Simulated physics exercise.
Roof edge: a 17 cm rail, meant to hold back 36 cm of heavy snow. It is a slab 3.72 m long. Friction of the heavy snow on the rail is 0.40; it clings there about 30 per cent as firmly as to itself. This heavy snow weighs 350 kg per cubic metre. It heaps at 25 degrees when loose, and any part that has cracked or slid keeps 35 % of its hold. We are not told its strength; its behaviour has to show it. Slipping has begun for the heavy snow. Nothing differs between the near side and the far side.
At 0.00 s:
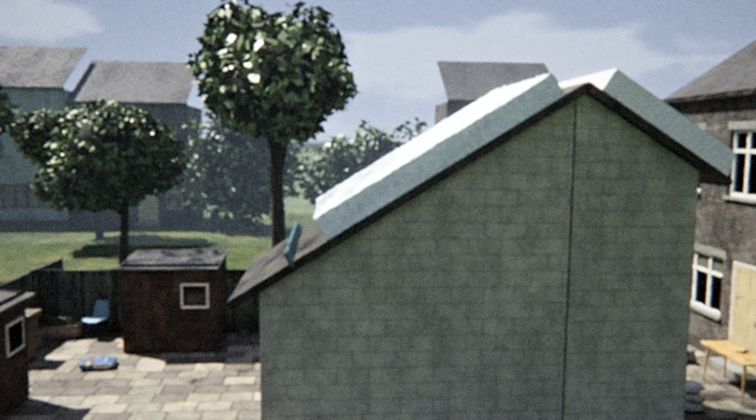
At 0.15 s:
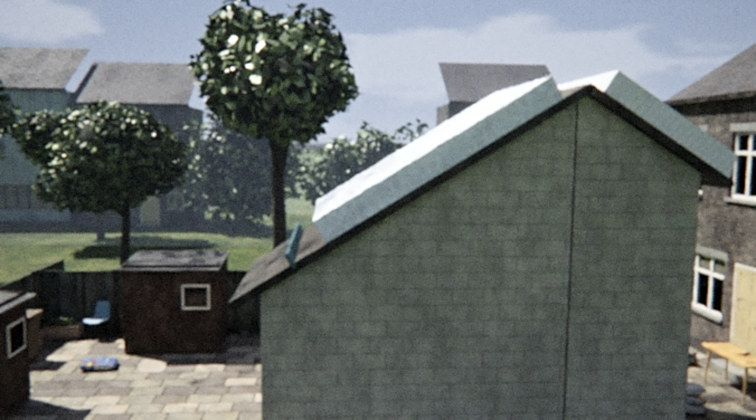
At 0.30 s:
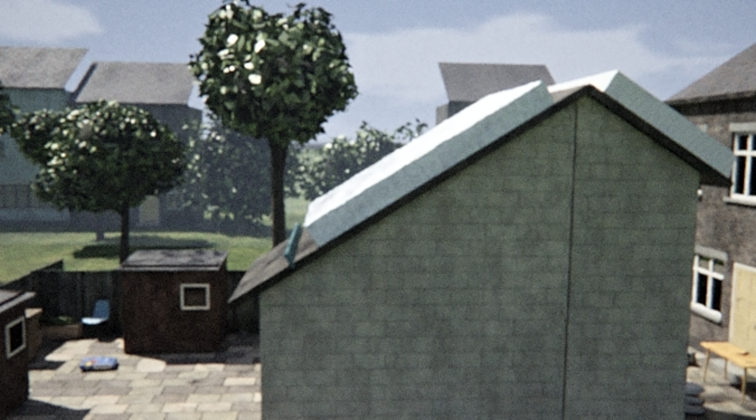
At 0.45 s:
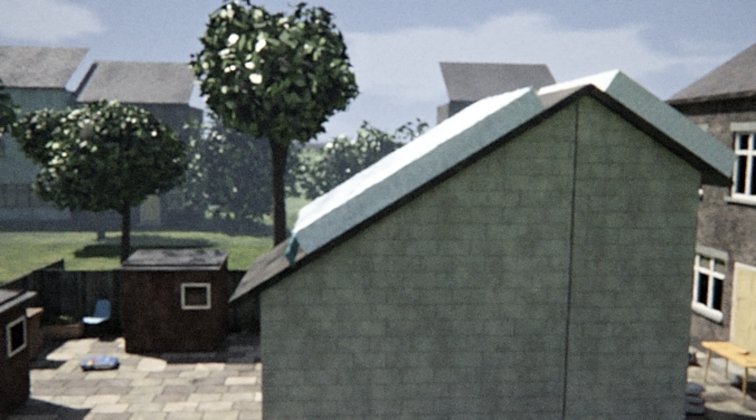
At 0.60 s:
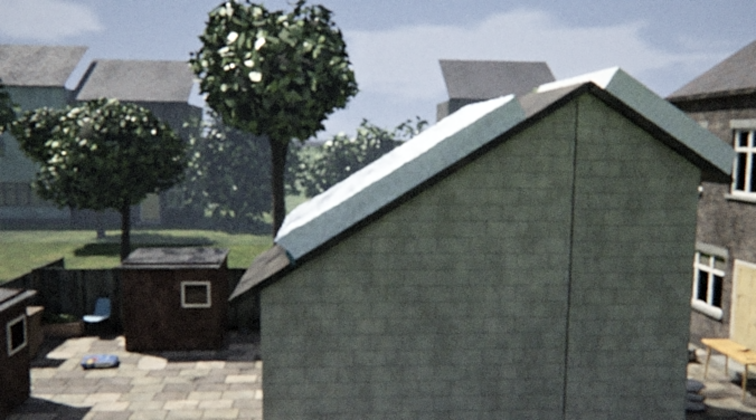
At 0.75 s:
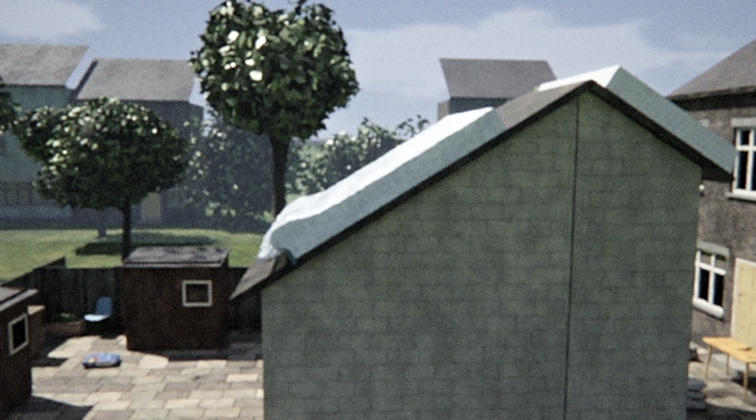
The video shows a thick white layer of snow on the left slope of a grey block building's roof sliding slowly down and left, then gathering speed, its lower end crumpling near the roof edge as bare roof appears below the ridge.
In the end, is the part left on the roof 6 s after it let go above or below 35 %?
Look for a value beneath 35 per cent.
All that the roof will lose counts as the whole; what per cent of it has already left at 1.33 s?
My estimate: Some 20 per cent.
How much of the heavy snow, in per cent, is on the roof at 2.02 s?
It's some 40 percent by my reckoning.
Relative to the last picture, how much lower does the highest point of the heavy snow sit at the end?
About 1.4 m.
After 1.33 s, 82 % of the snow is on the roof.
After 2.02 s, 40 % of the snow is on the roof.
After 2.71 s, 25 % of the snow is on the roof.
After 3.40 s, 22 % of the snow is on the roof.
After 6.00 s, at the end, 21 % of the snow is on the roof.
